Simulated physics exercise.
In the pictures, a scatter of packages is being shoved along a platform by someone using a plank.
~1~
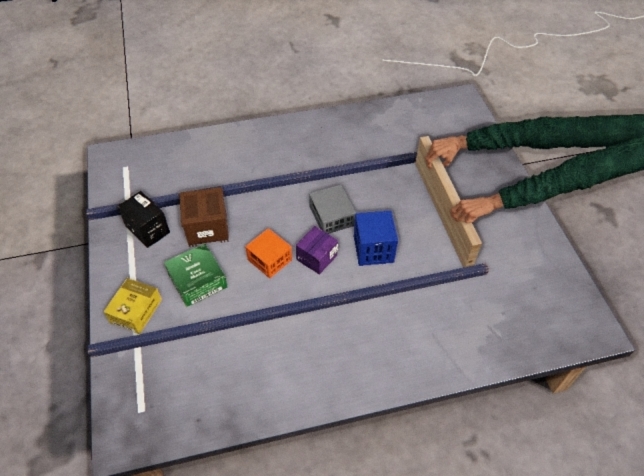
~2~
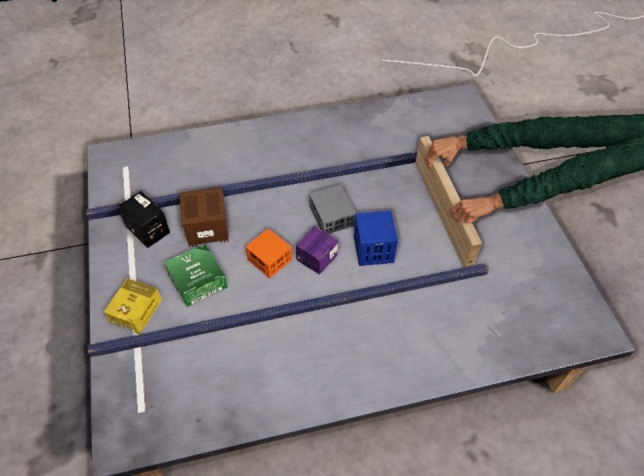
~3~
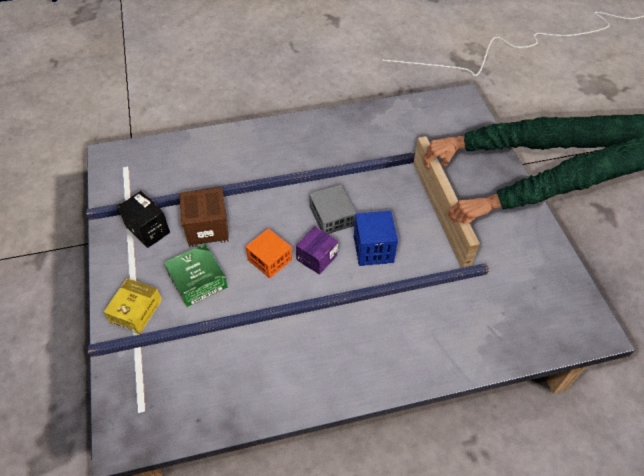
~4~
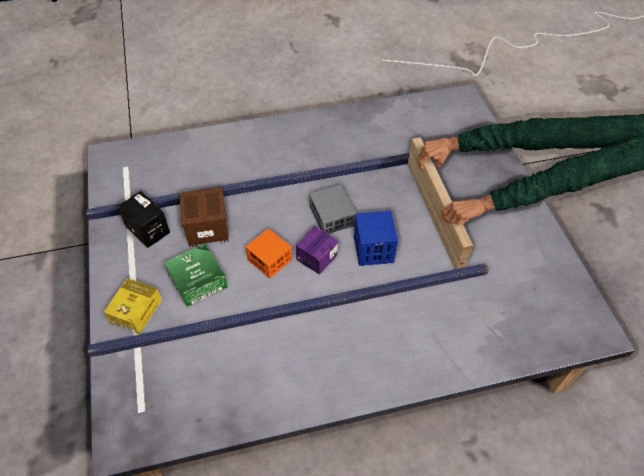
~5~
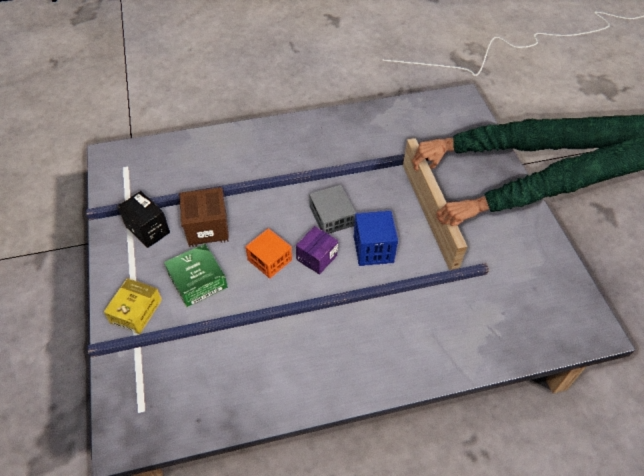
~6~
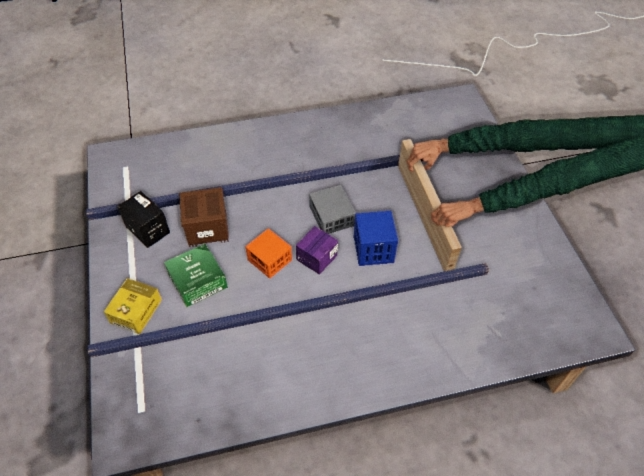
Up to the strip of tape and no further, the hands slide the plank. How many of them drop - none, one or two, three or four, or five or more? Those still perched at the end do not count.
I foresee five or more drops here.
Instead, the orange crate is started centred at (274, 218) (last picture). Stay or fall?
Placed there, the orange crate ends up below.
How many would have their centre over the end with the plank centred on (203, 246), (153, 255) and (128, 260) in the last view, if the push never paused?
The counts: 1, 3 and 6.
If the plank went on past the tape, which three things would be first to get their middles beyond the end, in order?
You'd see the yellow box first, then the black parcel, then the green box.
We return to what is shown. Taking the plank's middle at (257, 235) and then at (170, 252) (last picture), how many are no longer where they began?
First 7, after that 8.
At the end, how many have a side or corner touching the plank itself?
That makes 2.
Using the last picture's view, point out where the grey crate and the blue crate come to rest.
Taking them in turn, first comes (111, 250), then (110, 292).
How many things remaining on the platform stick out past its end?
That adds up to 0.
Early on, none off yet; yellow box at rest near (134, 306); black parcel at rest near (144, 220); green box at rest near (196, 275).
Finally, the number that fall off is five or more; lost, purple parcel, orange crate, brown tote, green box, black parcel and yellow box.
